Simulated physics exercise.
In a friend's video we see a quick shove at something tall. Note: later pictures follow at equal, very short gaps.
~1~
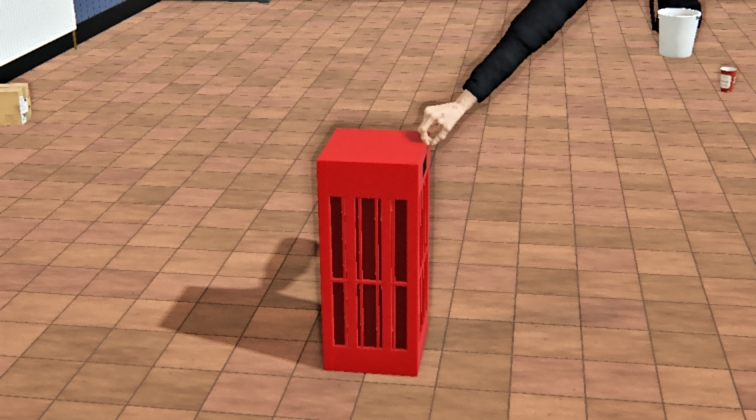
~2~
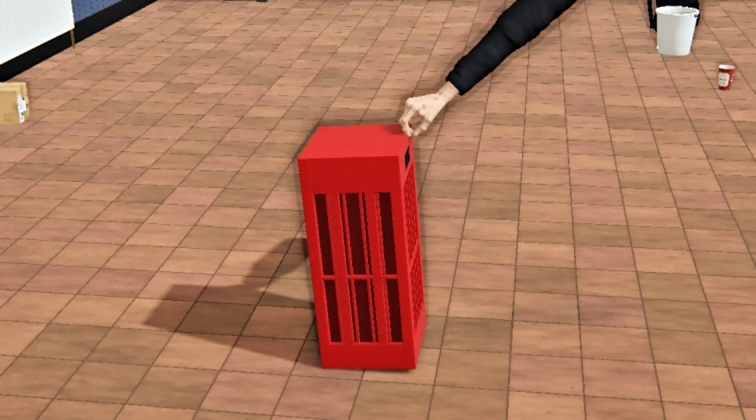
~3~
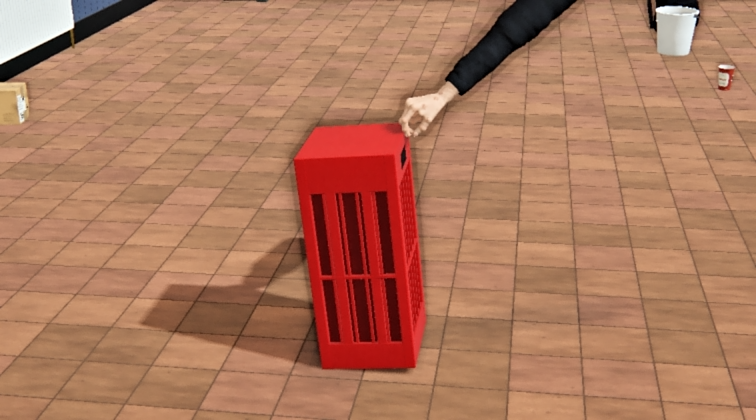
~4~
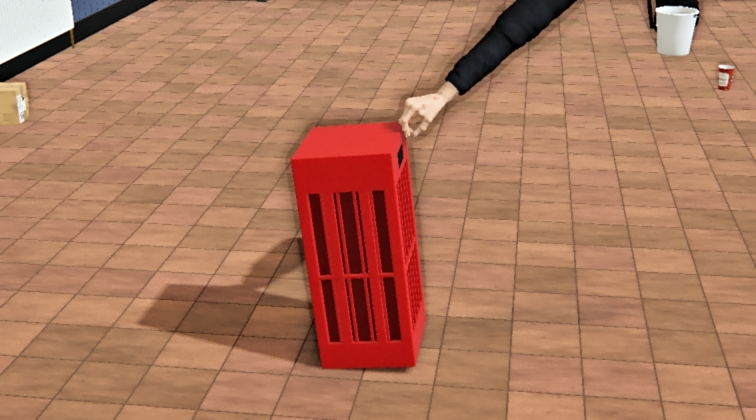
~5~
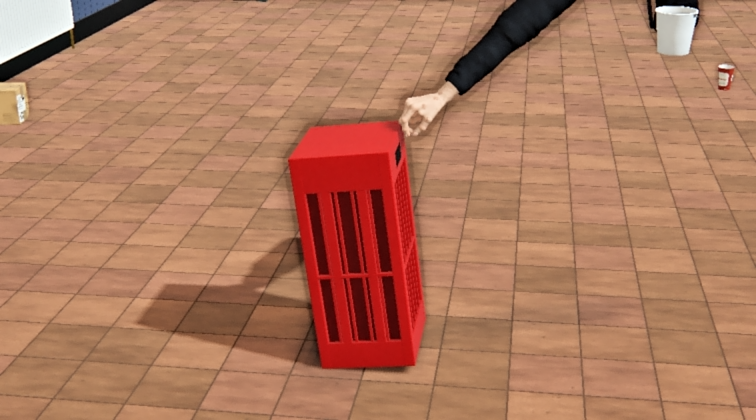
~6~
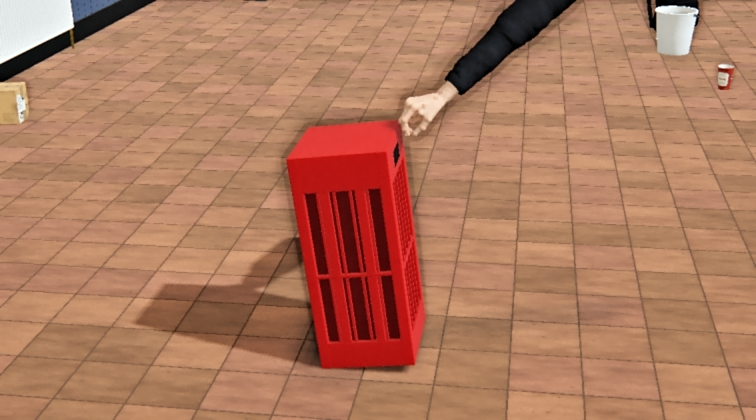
On a floor of reddish-brown tiles, a tall red crate stands upright while a hand at the end of a dark-sleeved arm touches its upper right edge. The hand pushes leftward and the crate leans left, then the arm stays nearly still as the crate's lean increases slightly.
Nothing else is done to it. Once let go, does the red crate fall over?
It will tilt but hold steady.
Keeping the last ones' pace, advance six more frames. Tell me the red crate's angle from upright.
At that point the tilt would be 6°.
Then, 0.24 s past the last view, red crate upright near (375, 250).
Then, 0.64 s past the last view, red crate upright near (372, 249).
Finally, the red crate returns to its base, near (375, 250).
